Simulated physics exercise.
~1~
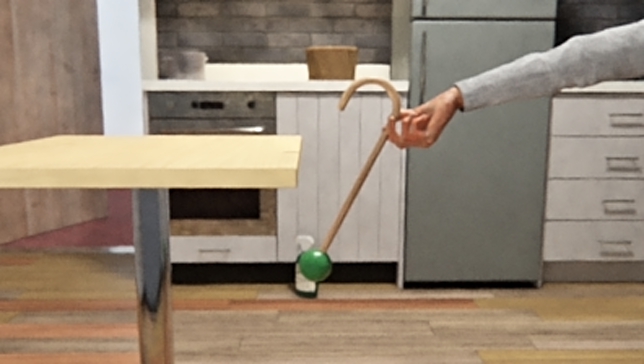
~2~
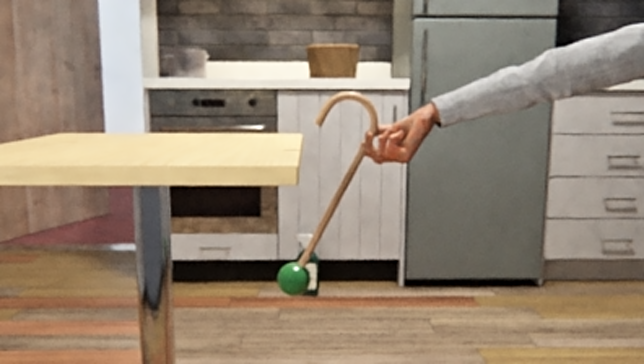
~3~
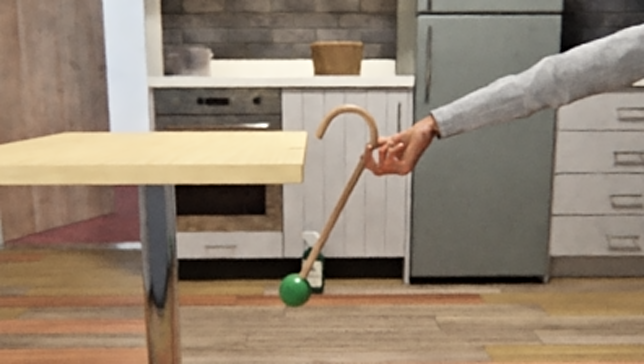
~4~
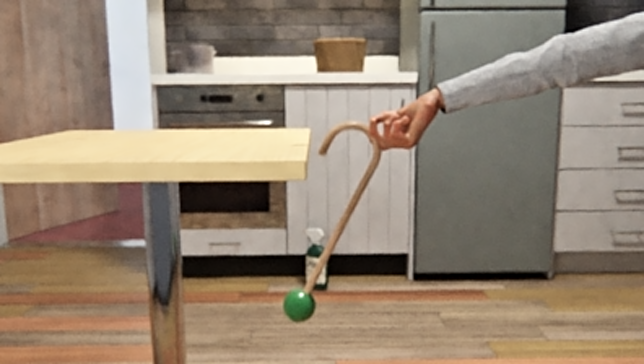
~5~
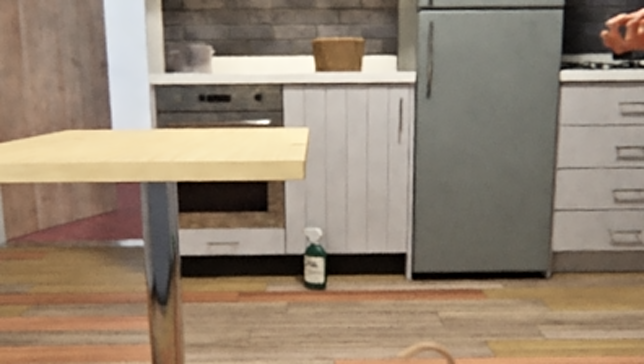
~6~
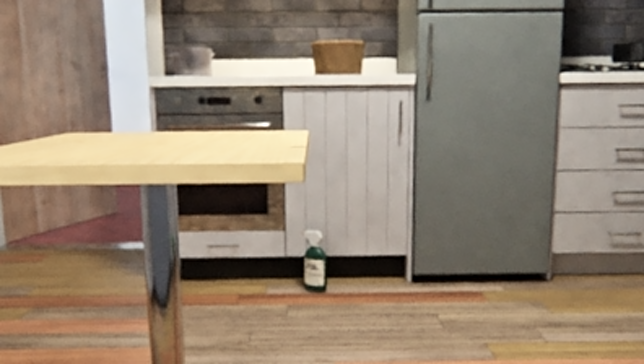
A hand moves a hooked stick with a green end toward a table, releases it, and it drops out of view.
